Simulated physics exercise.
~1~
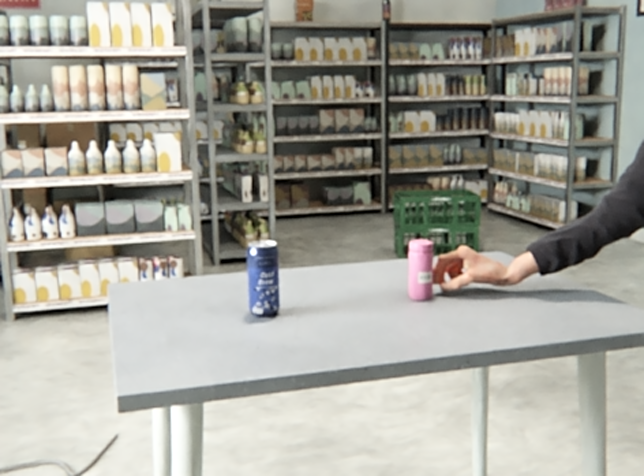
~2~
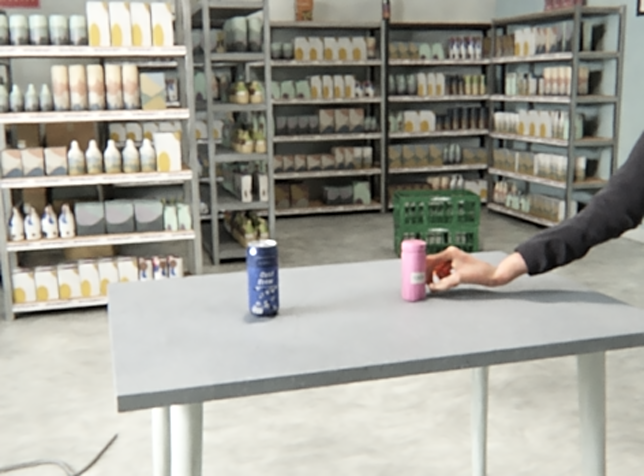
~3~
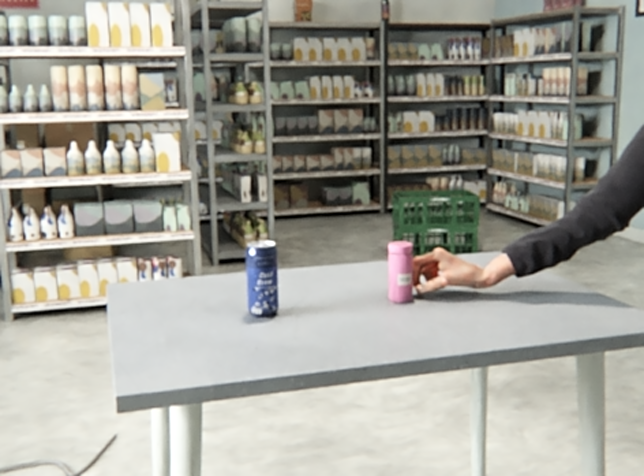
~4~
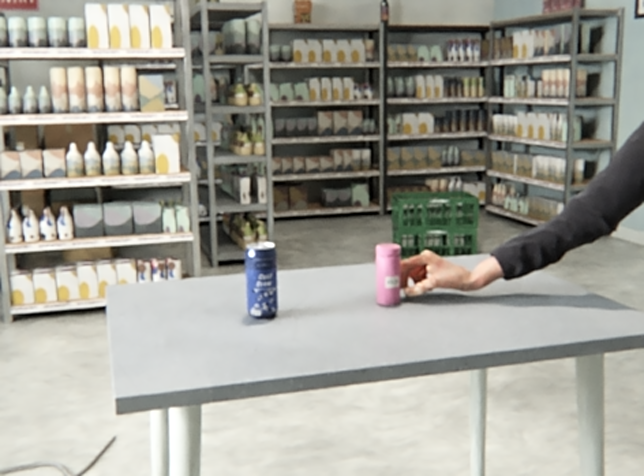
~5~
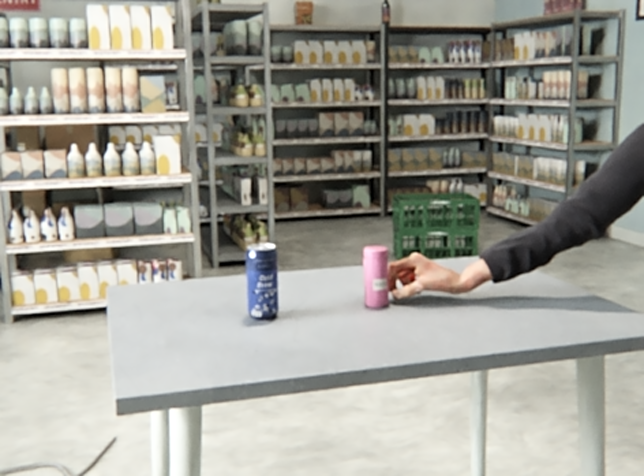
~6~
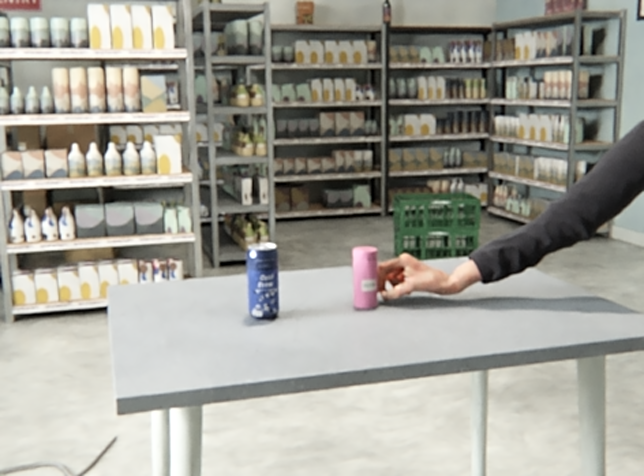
We see a hand reach in from the right and slowly push a pink shaker leftward across a gray table toward a blue can. The shaker slides steadily and stays upright, ending nearer the can, which remains in place, with the hand still beside the shaker.
